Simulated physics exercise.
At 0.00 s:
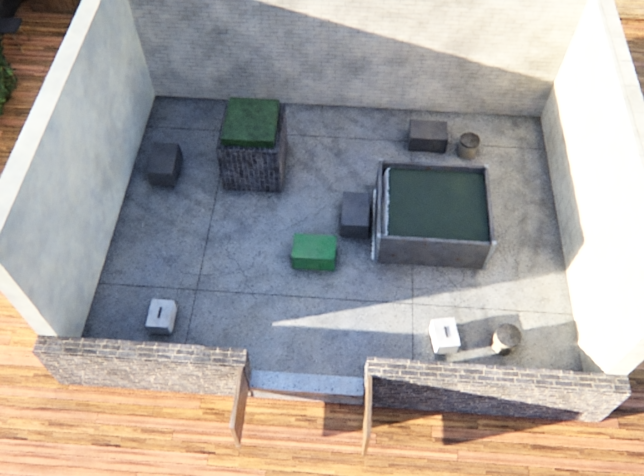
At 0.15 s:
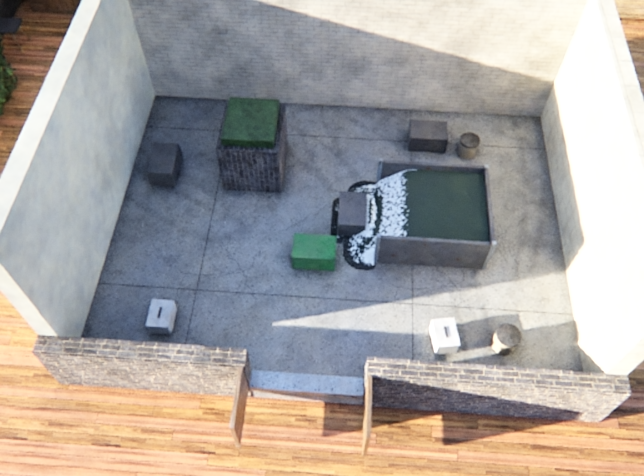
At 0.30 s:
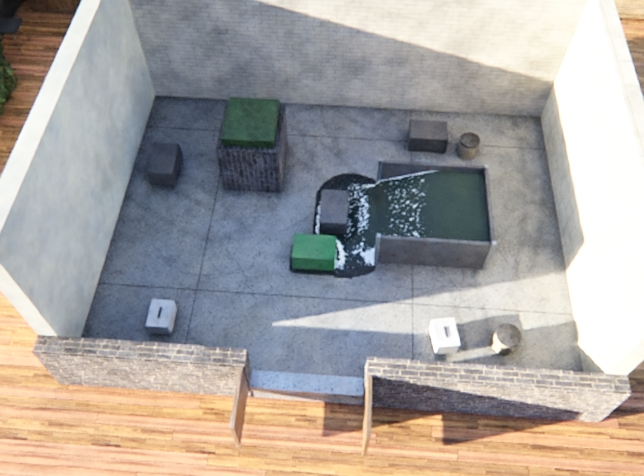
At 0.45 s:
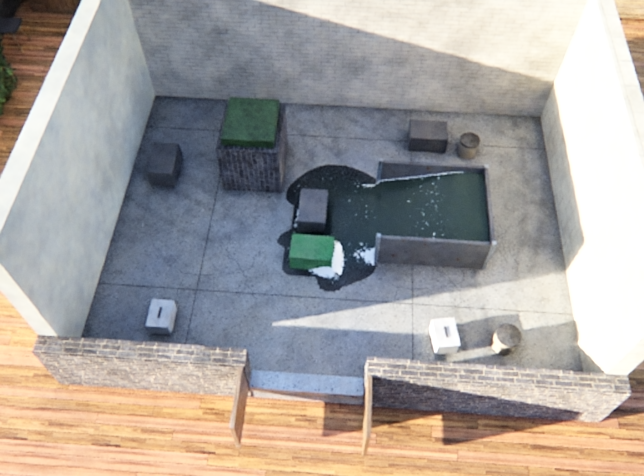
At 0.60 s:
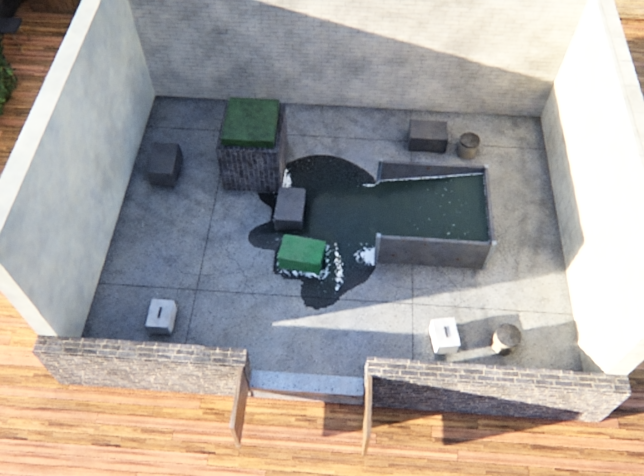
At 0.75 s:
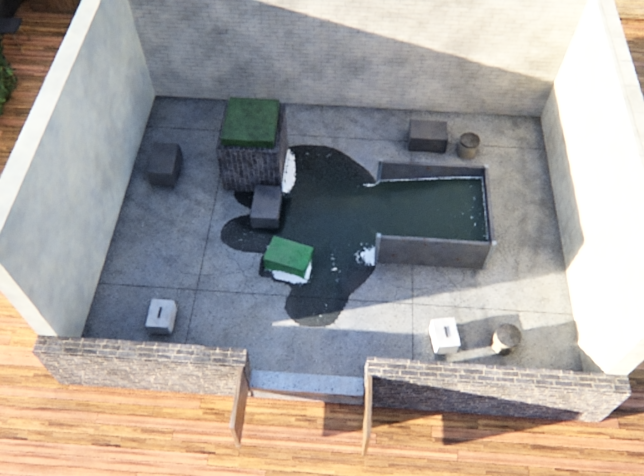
Dark water pours from a tank's open left side, spreads, and pushes two crates left.
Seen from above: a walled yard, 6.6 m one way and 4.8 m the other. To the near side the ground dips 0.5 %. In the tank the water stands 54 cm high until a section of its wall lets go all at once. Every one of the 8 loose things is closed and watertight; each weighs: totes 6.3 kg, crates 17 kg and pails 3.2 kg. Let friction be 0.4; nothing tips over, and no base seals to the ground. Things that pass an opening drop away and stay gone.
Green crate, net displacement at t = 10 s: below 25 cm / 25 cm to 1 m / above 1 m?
Above 1 m.
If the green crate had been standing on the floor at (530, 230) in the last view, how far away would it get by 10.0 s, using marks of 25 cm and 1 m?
It barely shifts.
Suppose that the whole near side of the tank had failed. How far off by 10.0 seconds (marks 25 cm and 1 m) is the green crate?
So the green crate keeps its position.
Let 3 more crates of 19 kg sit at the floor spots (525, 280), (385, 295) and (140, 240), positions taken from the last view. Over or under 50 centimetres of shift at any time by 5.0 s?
So that's within the threshold, within the threshold and beyond the threshold, in that sequence.
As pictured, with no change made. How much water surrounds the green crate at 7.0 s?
Near 4 cm deep.
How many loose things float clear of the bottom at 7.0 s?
At that point I count 2.
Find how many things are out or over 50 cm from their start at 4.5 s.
Count: 3.
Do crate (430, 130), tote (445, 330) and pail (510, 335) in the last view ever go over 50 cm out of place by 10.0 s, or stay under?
Results in listed order: Falls short / falls short / falls short.
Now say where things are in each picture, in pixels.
The first frame shows the green crate at (314, 246) rests on the ground; 1.9 m2 under water; 0 of 8 have shifted.
The second frame shows the green crate at (314, 246), on the bottom; water covers 2.5 m2; 0 of 8 have shifted.
The third frame shows the green crate at (314, 246) rests on the ground; 3.2 m2 under water; 1 of 8 have shifted.
The fourth frame shows the green crate at (312, 247) rests on the ground, 3 cm from its start; 4.2 m2 under water; 1 of 8 have shifted.
The fifth frame shows the green crate at (302, 249), on the bottom, 18 cm from its start; 5.2 m2 under water; 2 of 8 have shifted.
The sixth frame shows the green crate at (289, 253) rests on the ground, 37 cm from its start; water covers 6.4 m2; 2 of 8 have shifted.
After 2.0 s the green crate is near (179, 310), 2.0 m from its start, aground; 0 of 8 are out; 0 afloat.
After 4.5 s the green crate is near (165, 288), 2.1 m from its start, afloat; 0 of 8 are out; 3 afloat.
After 7.0 s the green crate is near (216, 286), 1.5 m from its start, aground; 0 of 8 are out; 2 afloat.
After 10.0 s the green crate is near (216, 286), 1.5 m from its start, aground; 0 of 8 are out; 0 afloat.
